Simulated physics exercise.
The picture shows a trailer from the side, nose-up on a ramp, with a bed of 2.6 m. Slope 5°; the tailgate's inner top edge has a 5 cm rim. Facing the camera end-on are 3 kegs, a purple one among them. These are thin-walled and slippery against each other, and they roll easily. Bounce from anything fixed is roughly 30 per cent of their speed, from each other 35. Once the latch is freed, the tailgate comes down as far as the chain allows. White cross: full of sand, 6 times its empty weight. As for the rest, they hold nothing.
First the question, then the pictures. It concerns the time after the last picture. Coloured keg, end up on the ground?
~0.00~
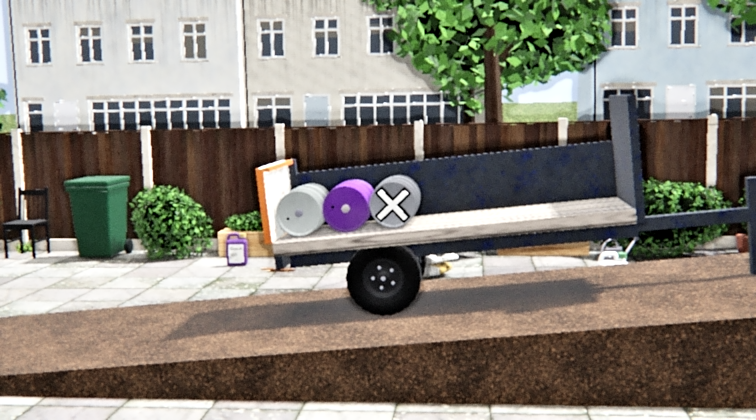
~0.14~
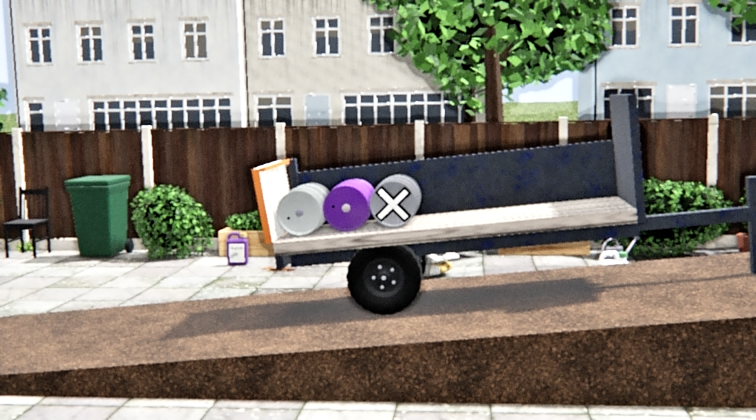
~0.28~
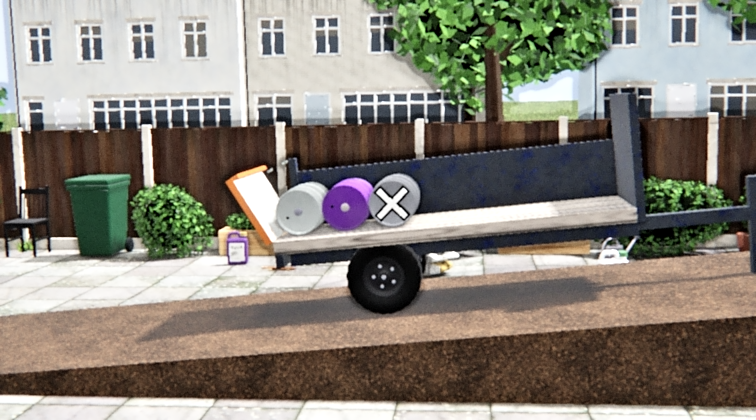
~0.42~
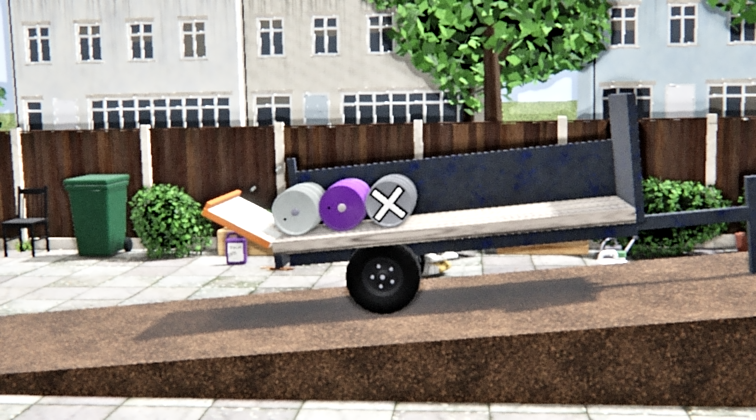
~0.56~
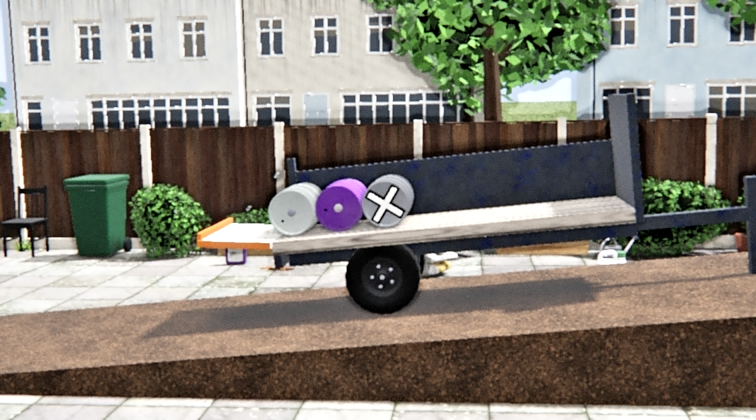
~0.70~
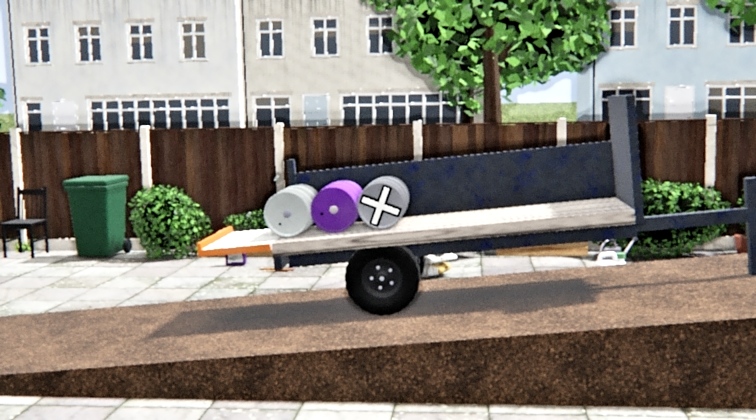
Yes.
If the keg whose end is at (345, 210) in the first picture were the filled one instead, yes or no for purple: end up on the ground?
Result: Purple - no, it would not.
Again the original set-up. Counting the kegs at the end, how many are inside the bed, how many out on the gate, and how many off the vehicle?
In that order: 0, 1, 2.
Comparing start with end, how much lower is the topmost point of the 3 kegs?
About 10 cm lower.
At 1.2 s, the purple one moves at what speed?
Close to 0.5 m/s at that moment.
By 1.2 s, purple is on the bed, 30 cm short of the hinge, rolling left; 0 gone off the back.
By 1.7 s, purple is on the gate, 5 cm past the hinge, rolling left; 0 gone off the back.
By 2.3 s, purple is on the gate, 30 cm past the hinge, rolling left; 1 gone off the back.
By 3.0 s, purple is dropping off the gate; 2 gone off the back.
Finally (6.2 s), purple is out on the ground; 2 gone off the back.
